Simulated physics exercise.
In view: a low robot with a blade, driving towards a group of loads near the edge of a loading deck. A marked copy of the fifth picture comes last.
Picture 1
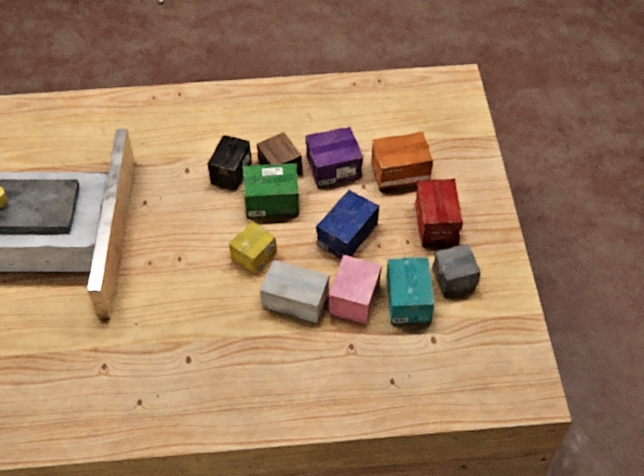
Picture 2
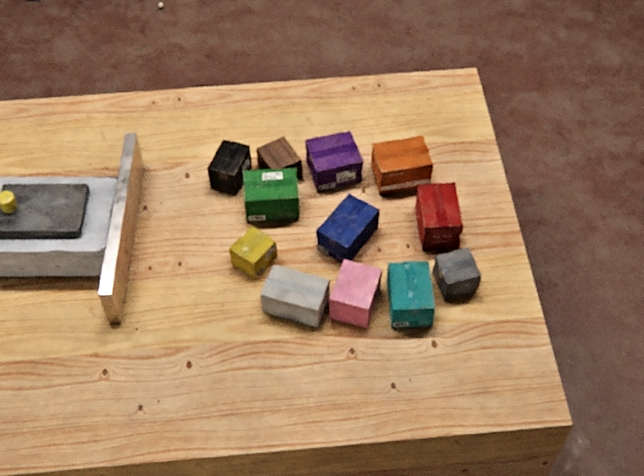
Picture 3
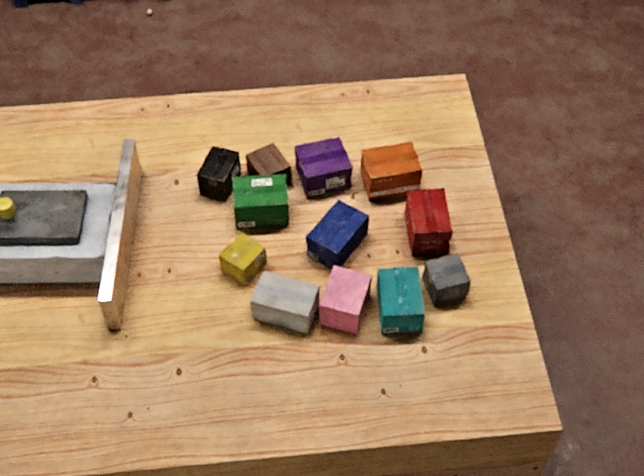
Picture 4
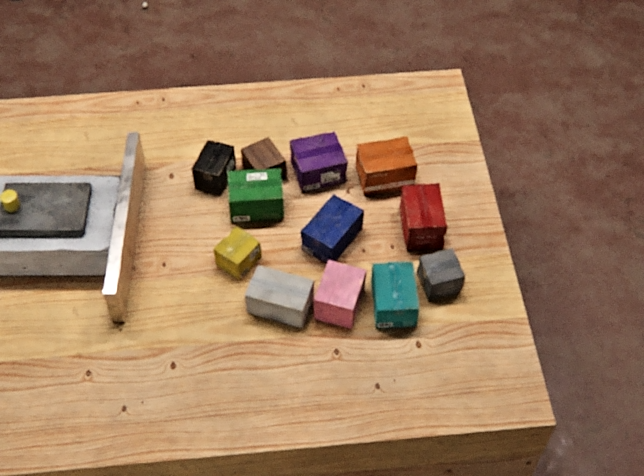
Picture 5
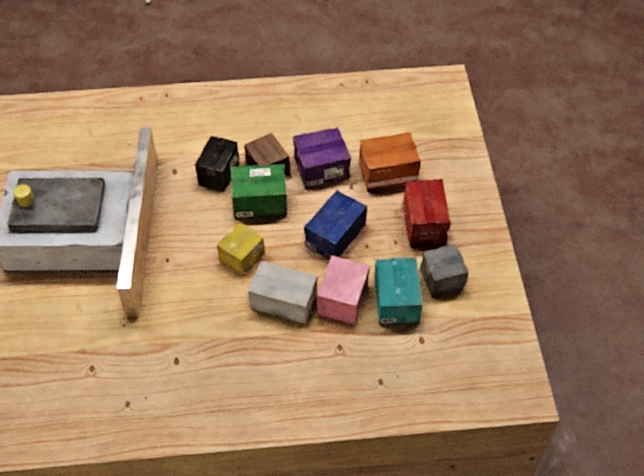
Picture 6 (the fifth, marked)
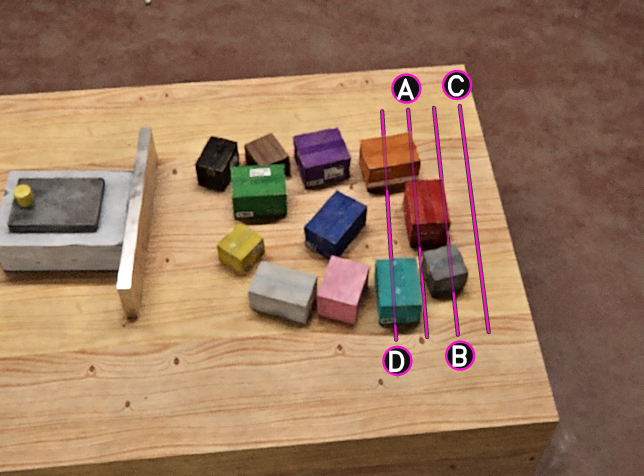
On a wooden deck, a low grey robot with an upright blade at its front crept a short way right towards a cluster of colourful boxes, which stayed still and untouched.
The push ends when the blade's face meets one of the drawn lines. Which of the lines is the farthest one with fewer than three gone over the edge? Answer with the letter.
Stop at D.
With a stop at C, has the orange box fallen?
Yes.
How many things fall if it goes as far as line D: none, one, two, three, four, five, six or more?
Two.
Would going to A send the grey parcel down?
By then, yes.
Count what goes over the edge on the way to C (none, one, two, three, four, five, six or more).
Six or more.
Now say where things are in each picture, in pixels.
In the first frame, orange box (402, 161); turquoise box (410, 290); purple parcel (334, 156).
In the second frame, robot (48, 209); white parcel (296, 296).
In the third frame, robot (46, 215); grey parcel (446, 279).
In the fourth frame, robot (51, 207); brown crate (264, 162).
In the fifth frame, robot (64, 202); yellow parcel (241, 249); blue box (336, 225); green parcel (260, 191).
On the marked copy, A at (417, 214); B at (445, 211); C at (473, 209); D at (389, 216).
Following D. Soon after the start, robot (156, 196); black parcel (254, 158); brown crate (287, 160).
Later, robot (249, 189); orange box (460, 160); grey parcel (483, 269).
In the end, robot (316, 184); orange box over the edge; grey parcel over the edge; two fallen.
As for the rest, A drops five; B drops six; C drops eight.
